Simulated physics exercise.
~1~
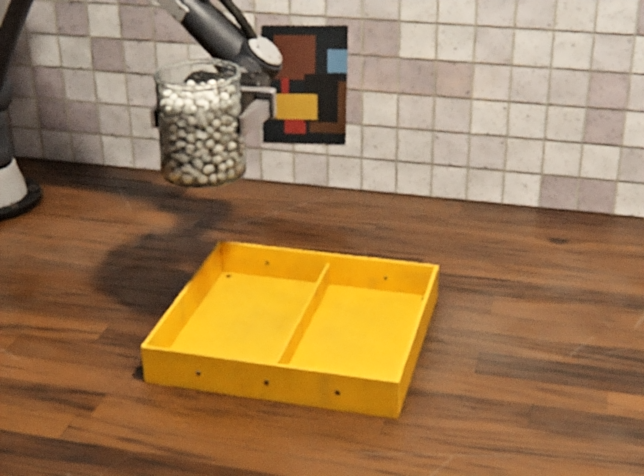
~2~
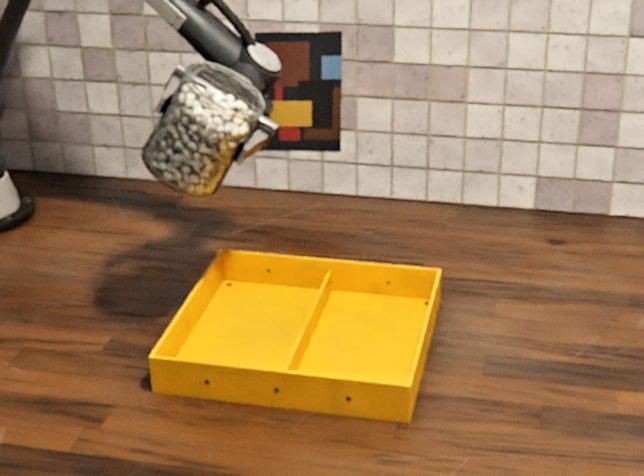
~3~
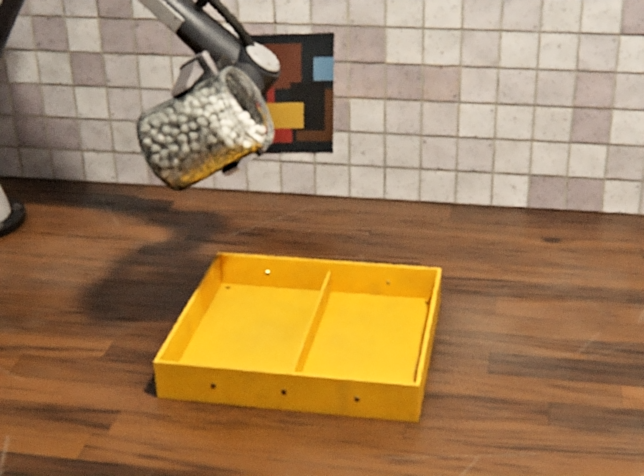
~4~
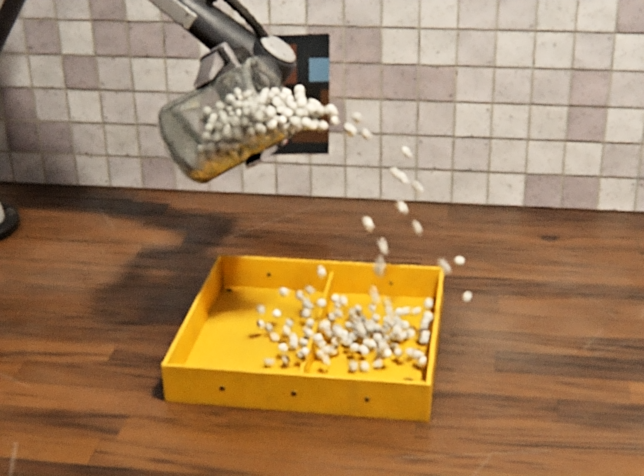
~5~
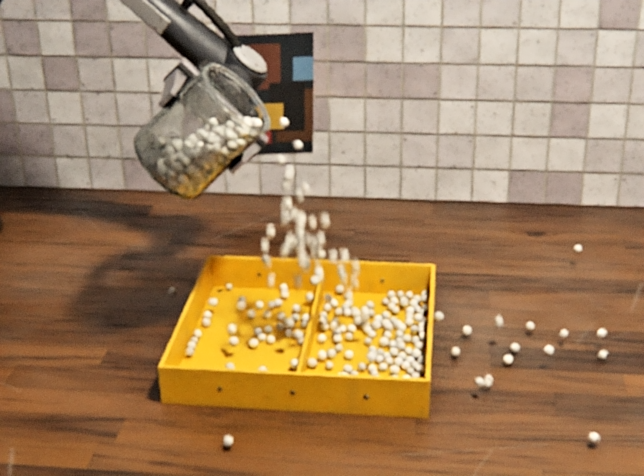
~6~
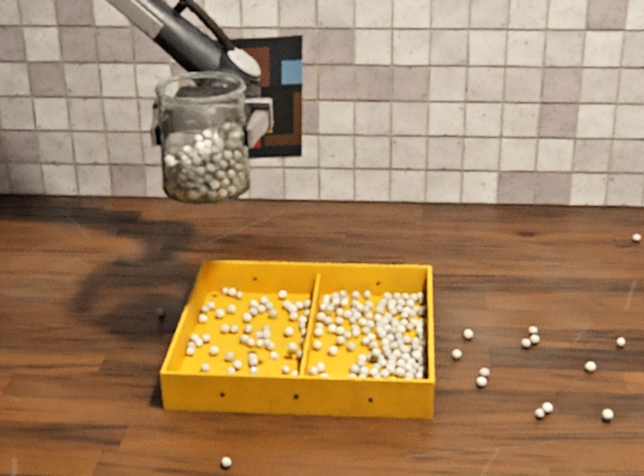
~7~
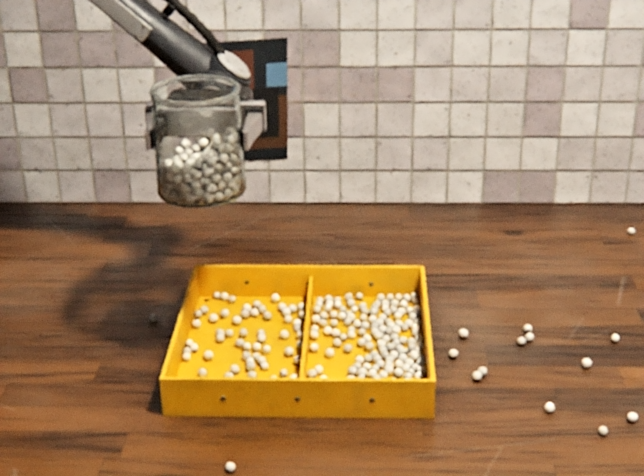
On a wooden table before a tiled wall, a robotic arm holds a clear cup of white beads above and behind a yellow tray split by a cross wall. The arm tips the cup to the right until it lies nearly on its side. Beads spill over the rim and shower into the tray, a few flying past its right edge. The cup tilts back a little while more beads drop into both parts and others scatter over the table. Finally it returns upright, still partly full, with the right part of the tray more thickly covered than the left.
